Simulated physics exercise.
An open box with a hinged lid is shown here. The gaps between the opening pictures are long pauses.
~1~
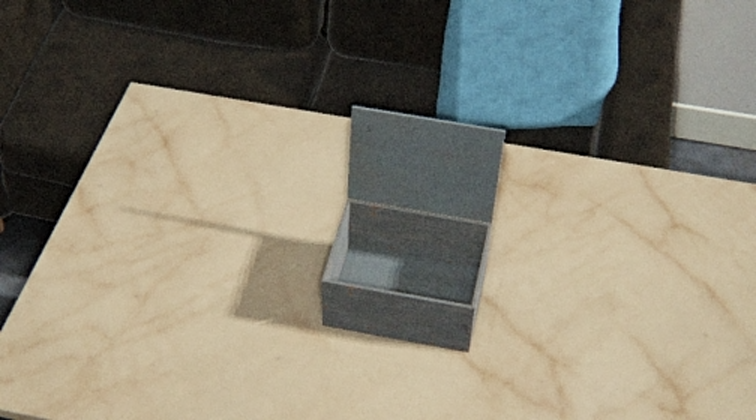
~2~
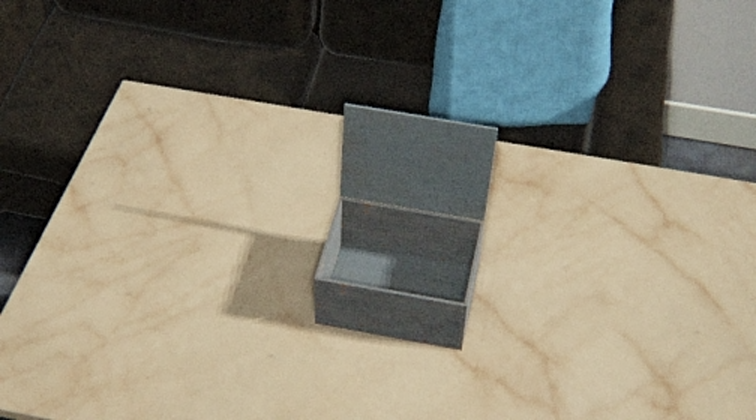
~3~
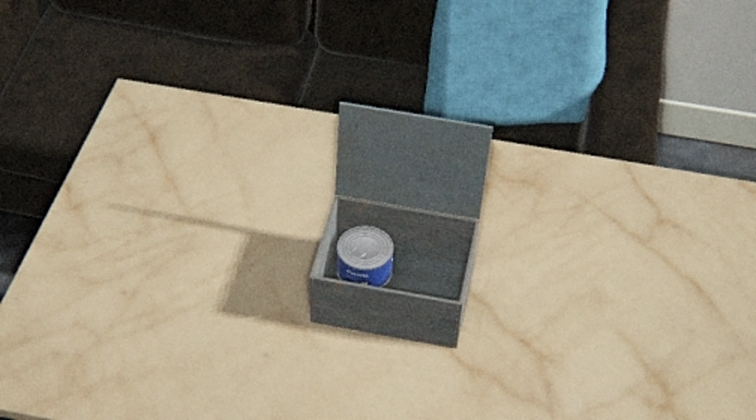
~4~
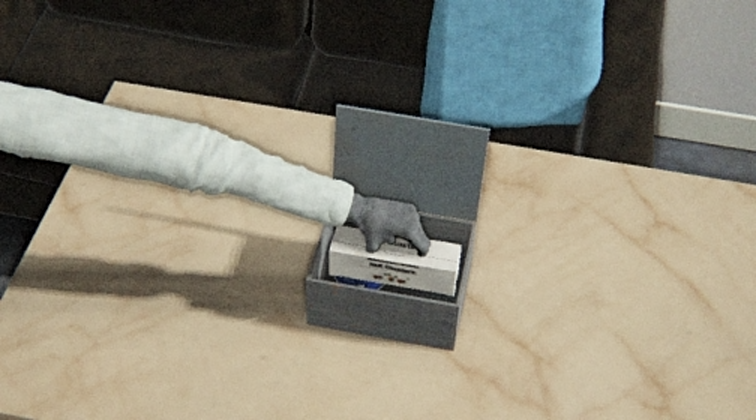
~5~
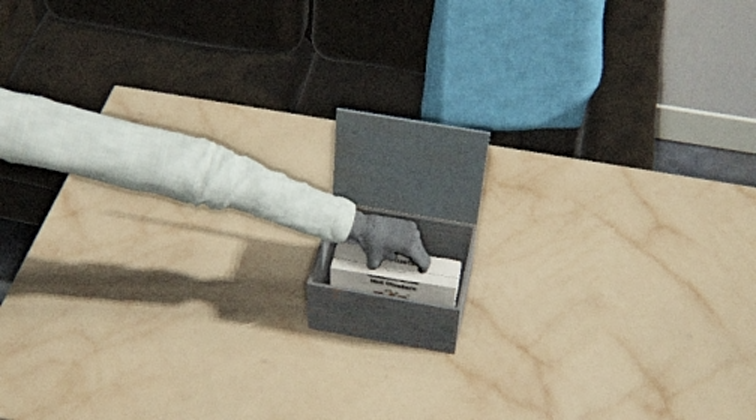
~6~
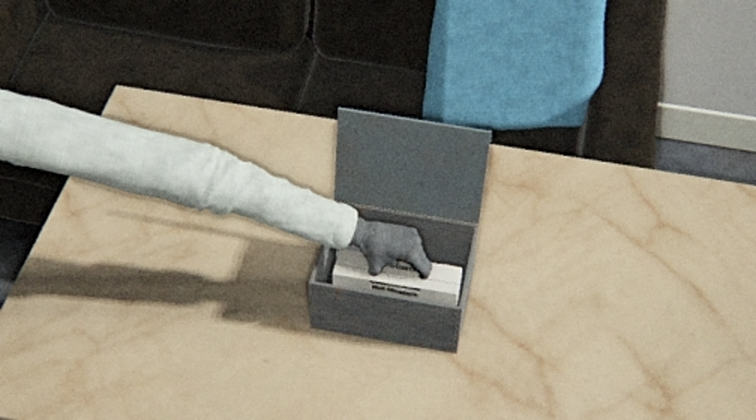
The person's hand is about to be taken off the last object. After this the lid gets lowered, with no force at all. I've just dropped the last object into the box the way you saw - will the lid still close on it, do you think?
Yes, it will close.
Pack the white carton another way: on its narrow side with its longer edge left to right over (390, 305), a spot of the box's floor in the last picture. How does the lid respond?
Well, in that case it fits down fine.
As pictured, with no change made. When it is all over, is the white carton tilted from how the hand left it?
By the end the white carton has kept its angle.
Then, 1.00 s after the last picture, lid starting down; white carton slid a little near (396, 307).
Then, 1.60 s after the last picture, lid 57° above the rim; white carton slid a little near (396, 307).
Then, 2.00 s after the last picture, lid 10° above the rim; white carton slid a little near (396, 307).
At rest, lid shut; moved from the start, white carton; blue tub in place. Seen from the same camera at the end, white carton near (396, 307).
